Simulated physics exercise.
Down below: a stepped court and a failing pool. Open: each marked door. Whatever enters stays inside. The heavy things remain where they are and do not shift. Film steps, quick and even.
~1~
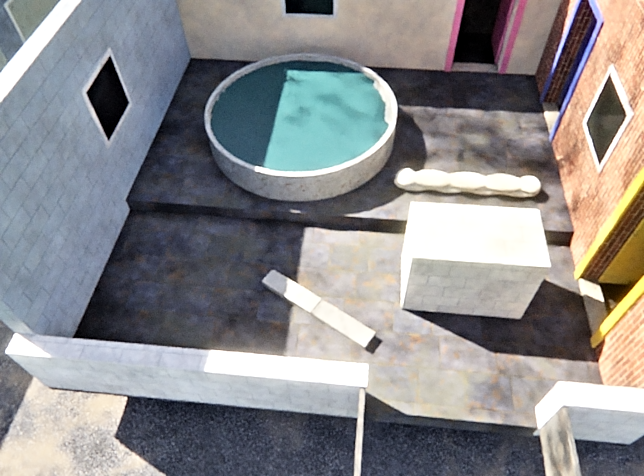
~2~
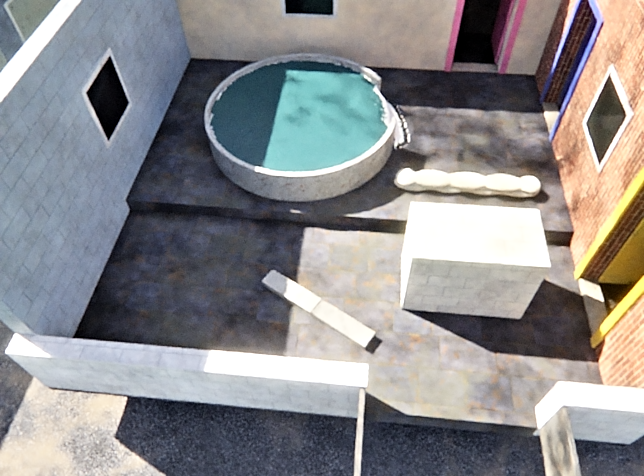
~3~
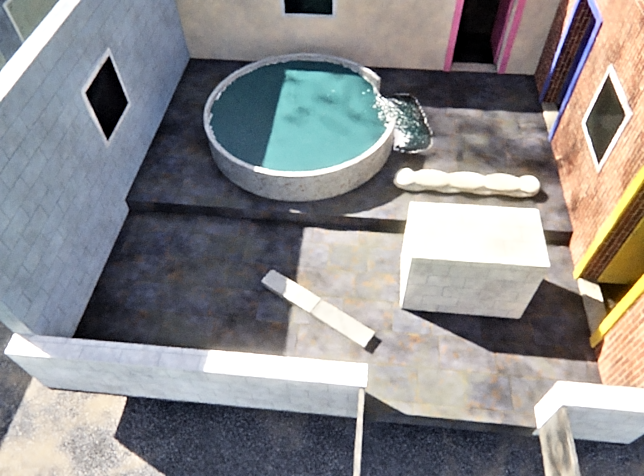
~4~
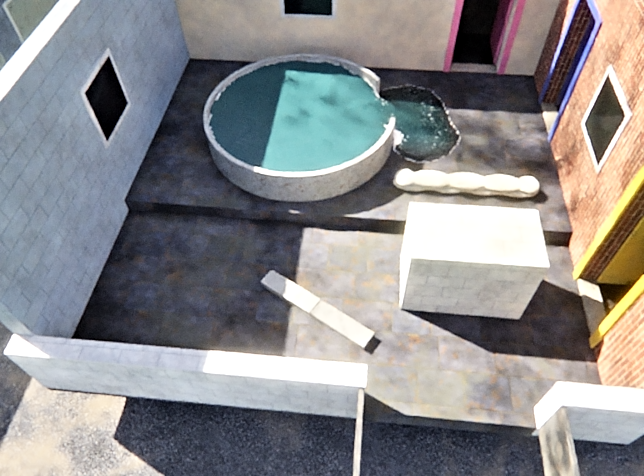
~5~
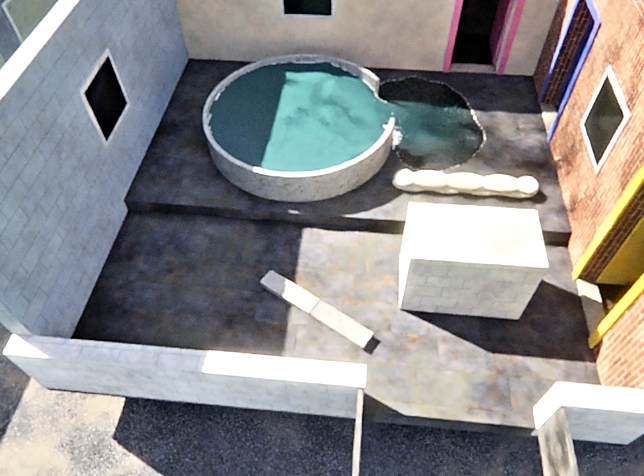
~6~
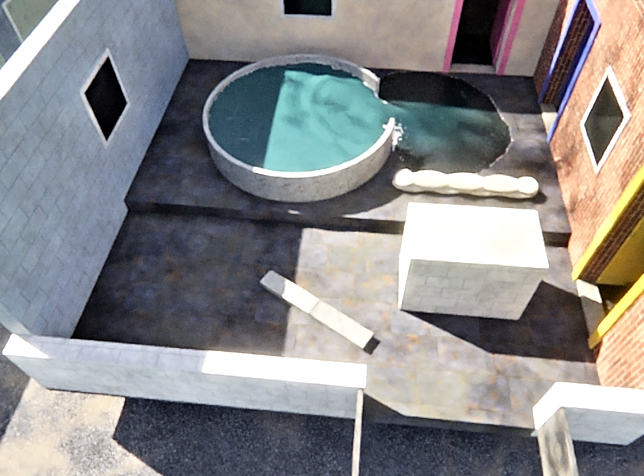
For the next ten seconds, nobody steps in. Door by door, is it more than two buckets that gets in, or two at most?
In the end blue door: More than two buckets; yellow door: Two buckets or fewer; pink door: More than two buckets.
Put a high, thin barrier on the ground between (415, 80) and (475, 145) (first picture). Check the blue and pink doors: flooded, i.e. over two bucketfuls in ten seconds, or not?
The blue door exceeds the threshold, the pink door exceeds the threshold.
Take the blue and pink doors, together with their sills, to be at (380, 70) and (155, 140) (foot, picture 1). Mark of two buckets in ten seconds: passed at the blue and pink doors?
I'd say the blue breaks the limit and the pink keeps within limits.
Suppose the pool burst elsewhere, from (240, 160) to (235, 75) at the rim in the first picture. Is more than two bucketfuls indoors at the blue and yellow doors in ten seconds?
The blue door overshoots the limit, while the yellow door overshoots the limit.
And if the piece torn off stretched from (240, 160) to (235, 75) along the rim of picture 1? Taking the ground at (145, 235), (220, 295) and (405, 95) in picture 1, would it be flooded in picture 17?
Submerged, bone-dry, bone-dry.
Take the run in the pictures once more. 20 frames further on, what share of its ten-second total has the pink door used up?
My guess is about 25 %.
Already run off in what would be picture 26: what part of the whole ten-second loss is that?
That comes to 30 per cent, as I work it out.
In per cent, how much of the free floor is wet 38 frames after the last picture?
That comes to about 40 per cent.
A moment on, water covers 20 % of the floor; the blue door under two buckets in, the yellow door not reached, the pink door under two buckets in.
Next, water covers 25 % of the floor; the blue door far over two buckets in, the yellow door not reached, the pink door over two buckets in.
Then, water covers 30 % of the floor; the blue door far over two buckets in, the yellow door wet at the sill, nothing in, the pink door far over two buckets in.
Later, water covers 40 % of the floor; the blue door far over two buckets in, the yellow door wet at the sill, nothing in, the pink door far over two buckets in.
In the end, water covers 50 % of the floor; the blue door far over two buckets in, the yellow door wet at the sill, nothing in, the pink door far over two buckets in.
